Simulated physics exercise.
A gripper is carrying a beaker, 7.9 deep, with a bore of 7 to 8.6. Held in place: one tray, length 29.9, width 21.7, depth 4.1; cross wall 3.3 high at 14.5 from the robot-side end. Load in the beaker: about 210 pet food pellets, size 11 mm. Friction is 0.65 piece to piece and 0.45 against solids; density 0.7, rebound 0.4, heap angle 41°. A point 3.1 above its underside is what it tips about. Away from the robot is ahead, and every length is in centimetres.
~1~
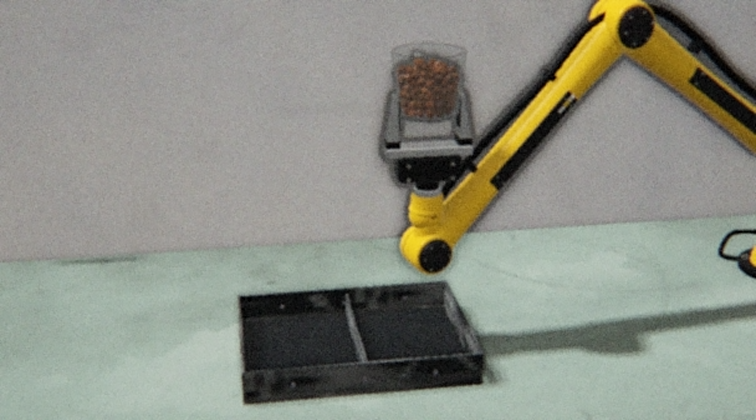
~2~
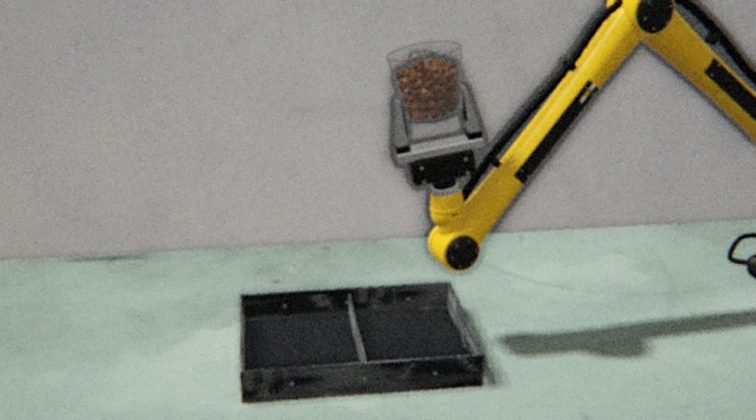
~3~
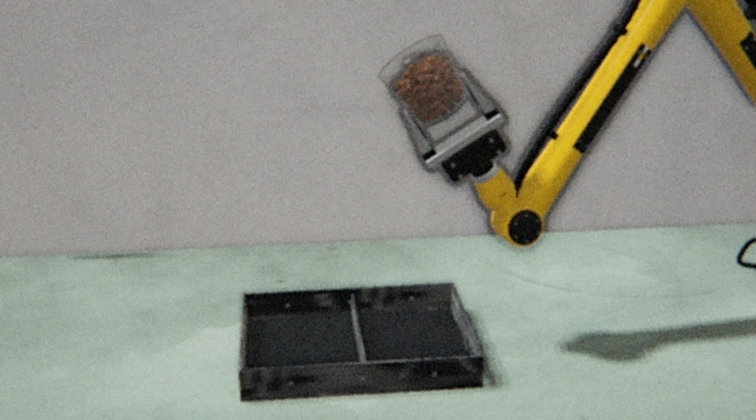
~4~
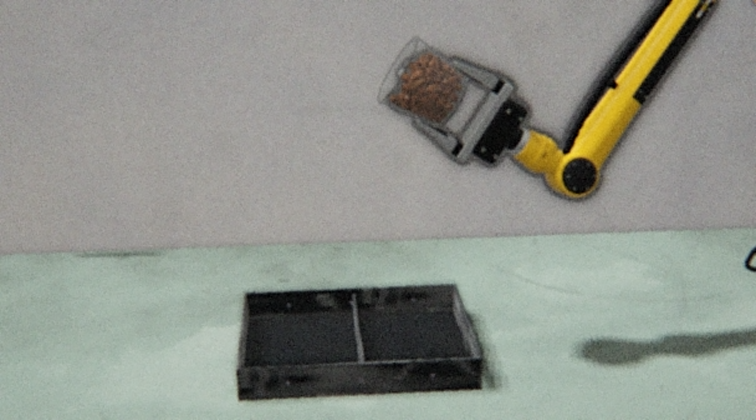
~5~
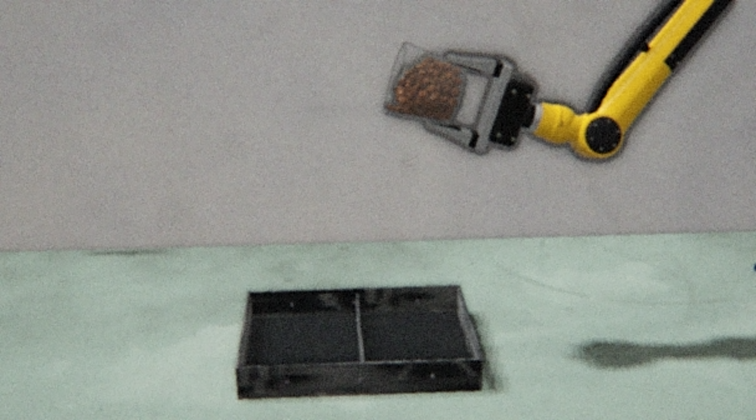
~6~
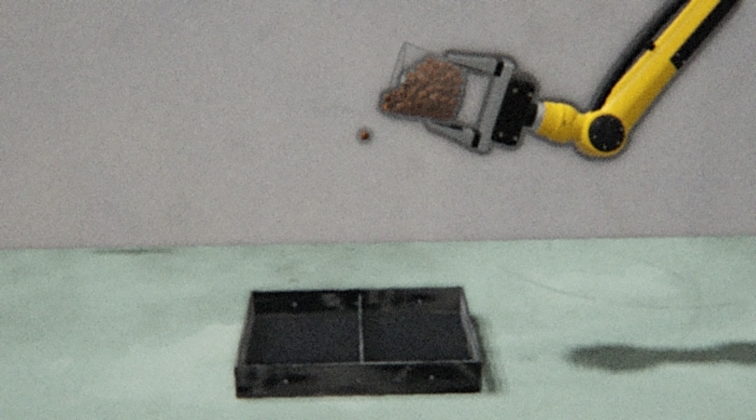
A yellow robot arm held a clear beaker of brown pellets above a black divided tray and tilted it steadily to the left until it was nearly sideways, when one pellet dropped out.
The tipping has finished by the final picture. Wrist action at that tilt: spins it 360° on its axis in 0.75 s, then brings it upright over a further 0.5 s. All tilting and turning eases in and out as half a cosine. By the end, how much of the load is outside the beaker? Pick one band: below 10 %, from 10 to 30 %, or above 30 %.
The share falls from 10 to 30 %.
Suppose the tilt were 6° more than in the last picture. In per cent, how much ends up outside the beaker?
35 percent or so.
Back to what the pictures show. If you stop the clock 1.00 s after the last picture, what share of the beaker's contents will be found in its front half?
Estimated share: About 55 %.
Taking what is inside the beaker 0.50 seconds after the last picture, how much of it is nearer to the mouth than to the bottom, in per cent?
45 %.
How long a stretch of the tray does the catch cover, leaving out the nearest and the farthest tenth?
Roughly 14 centimetres.
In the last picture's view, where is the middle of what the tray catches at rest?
The middle lies at roughly (329, 354).
Then, 0.50 s later, tipped 74°, highest piece 40 above the table; 196 in the beaker, 4 in the far-side part, 3 in the robot-side part, 4 in flight or on a rim.
Then, 1.00 s later, tipped 37°, highest piece 39 above the table; 179 in the beaker, 20 in the far-side part, 5 in the robot-side part, 3 in flight or on a rim.
Then, 1.45 s later, upright, highest piece 41 above the table; 178 in the beaker, 23 in the far-side part, 6 in the robot-side part.
Then, 2.15 s later, upright, highest piece 41 above the table; 178 in the beaker, 23 in the far-side part, 6 in the robot-side part.
At rest, 178 in the beaker, 23 in the far-side part, 6 in the robot-side part. That is 14 % outside the beaker.
